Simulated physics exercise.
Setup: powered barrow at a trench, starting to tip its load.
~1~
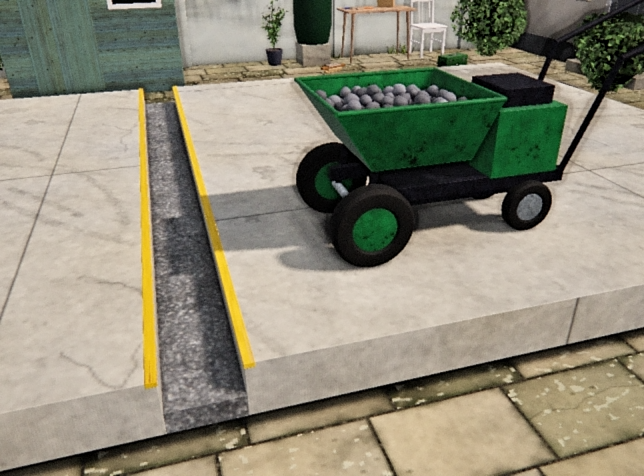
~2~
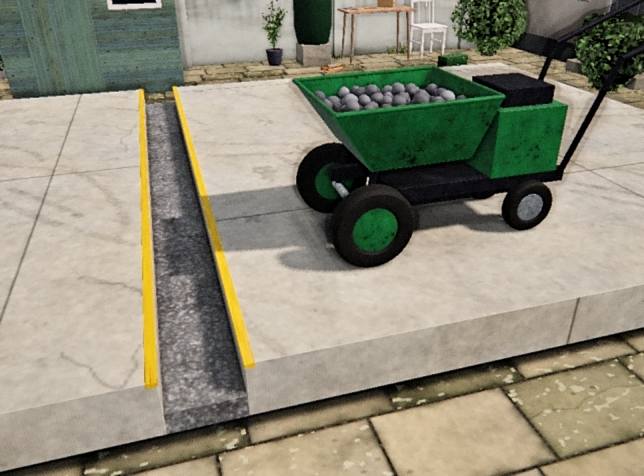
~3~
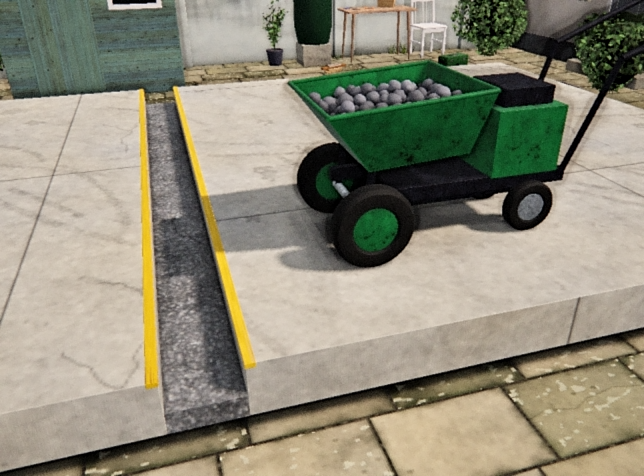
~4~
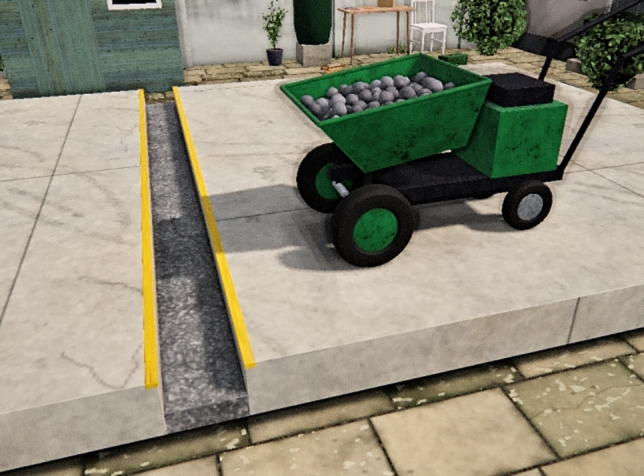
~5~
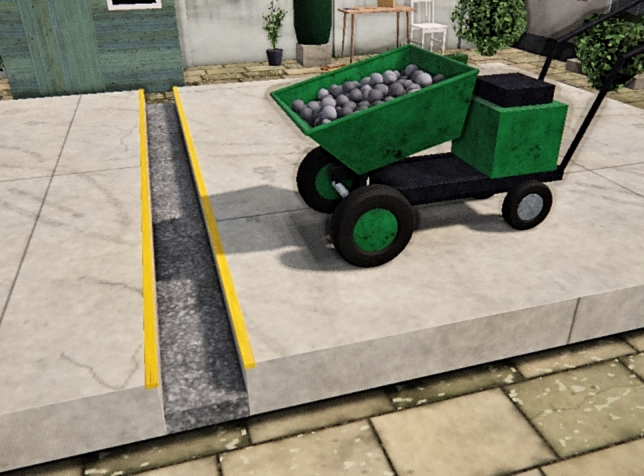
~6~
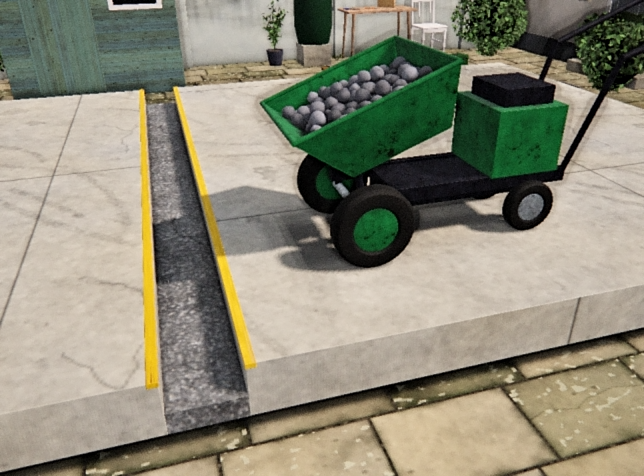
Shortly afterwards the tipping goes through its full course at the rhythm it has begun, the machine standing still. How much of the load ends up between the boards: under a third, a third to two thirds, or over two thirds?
Well, the part that misses the trench is below one-third of the load.
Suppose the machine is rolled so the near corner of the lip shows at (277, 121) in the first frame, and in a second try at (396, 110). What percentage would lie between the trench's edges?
The first gives close to 60 per cent and the second 30 per cent.
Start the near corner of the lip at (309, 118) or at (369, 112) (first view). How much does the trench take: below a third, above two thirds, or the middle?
Spot 1: More than two thirds. Spot 2: In the middle band.
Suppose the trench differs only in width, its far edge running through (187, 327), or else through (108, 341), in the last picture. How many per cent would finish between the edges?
First case 50 %, second case 80 %.
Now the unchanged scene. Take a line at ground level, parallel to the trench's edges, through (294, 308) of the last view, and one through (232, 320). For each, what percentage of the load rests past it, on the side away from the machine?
About 100 and 80 %.
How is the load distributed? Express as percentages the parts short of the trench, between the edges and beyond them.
Shares - short: 15 %, between: 80 %, beyond: 0 %.
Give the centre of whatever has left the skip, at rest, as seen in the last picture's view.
Near (193, 270), more or less.
Soon after the last picture, skip tipped steeply; all in the skip.
A little later, skip tipped right over; most in the skip; a small part short of the trench; a small part in or heaped over the trench; a stray few falling.
Later still, skip tipped right over; about a quarter in the skip; a small part short of the trench; about two thirds in or heaped over the trench; a stray few beyond it.
By the end, skip tipped right over; a stray few in the skip; about a quarter short of the trench; most in or heaped over the trench; a stray few beyond it.
